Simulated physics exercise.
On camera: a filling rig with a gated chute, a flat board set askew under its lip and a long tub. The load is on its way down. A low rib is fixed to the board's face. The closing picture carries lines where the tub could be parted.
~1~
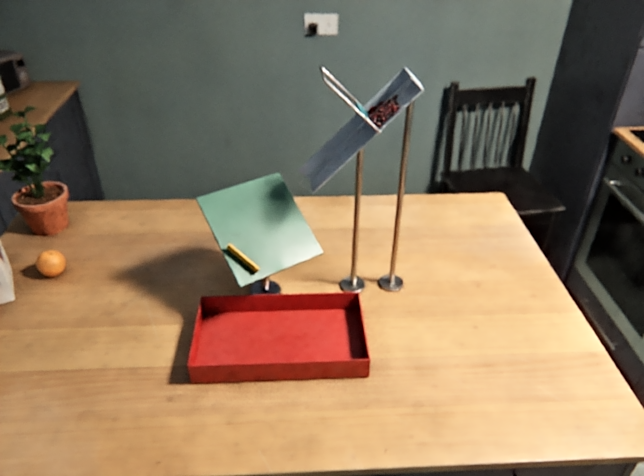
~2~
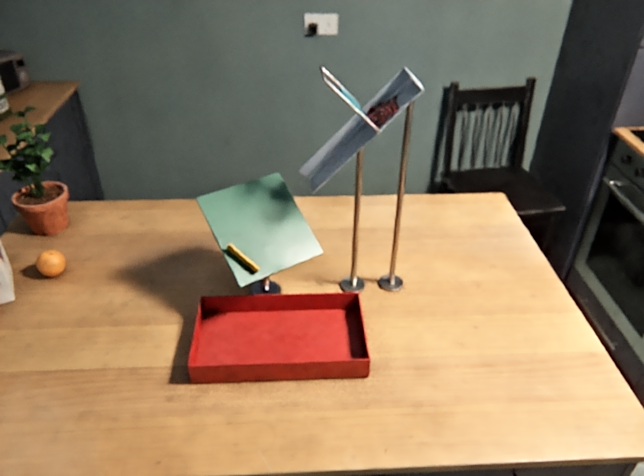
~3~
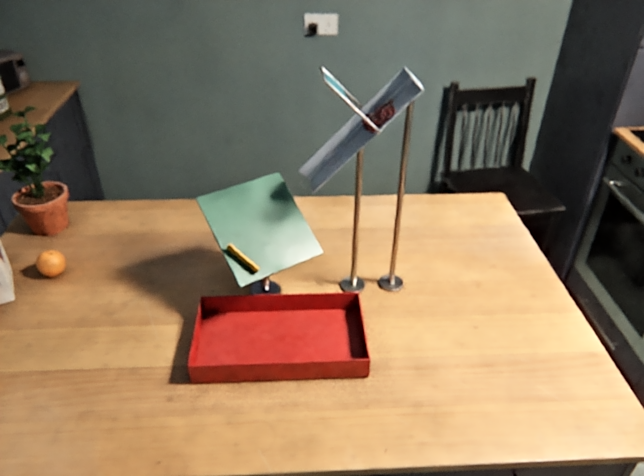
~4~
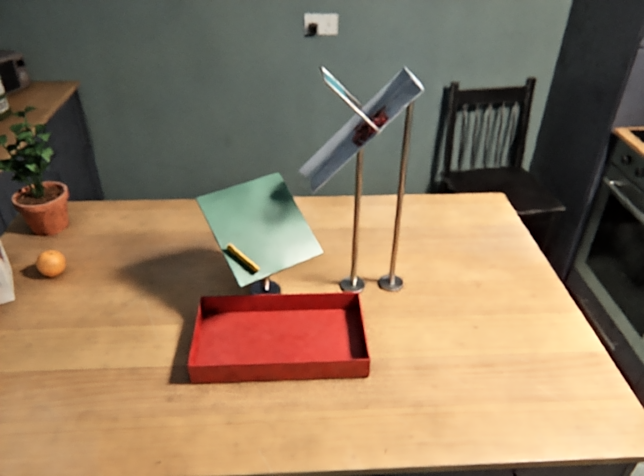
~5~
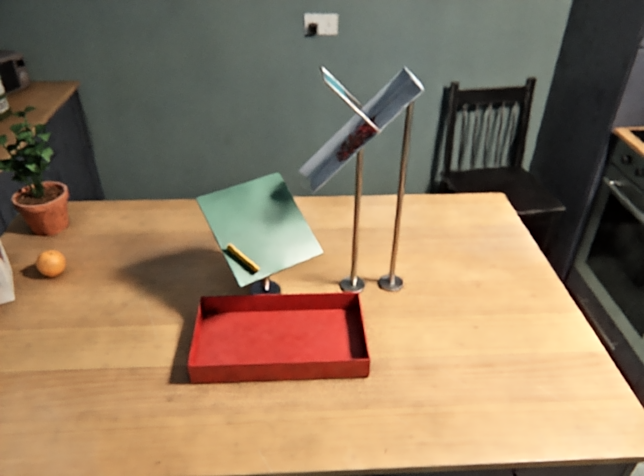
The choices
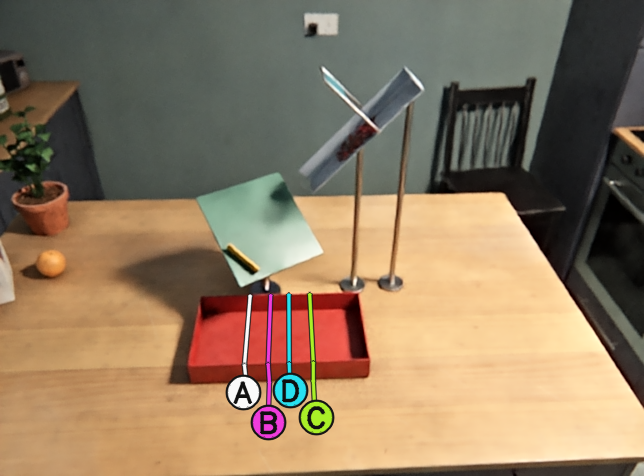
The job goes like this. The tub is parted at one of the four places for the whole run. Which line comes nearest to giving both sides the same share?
D is best.
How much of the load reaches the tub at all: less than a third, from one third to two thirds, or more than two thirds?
More than two thirds.
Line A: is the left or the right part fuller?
Right.
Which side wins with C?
More lands on the left.
On the marked copy, line A crosses the front rim at (244, 364); line B crosses the front rim at (268, 363); line C crosses the front rim at (313, 361); line D crosses the front rim at (289, 362).
Choosing A, of what is caught, just a few on the left of the divider, almost all on the right.
Choosing B, of what is caught, about a tenth on the left of the divider, almost all on the right.
Choosing C, of what is caught, the larger part on the left of the divider, about a tenth on the right.
Choosing D, of what is caught, roughly half on the left of the divider, roughly half on the right.
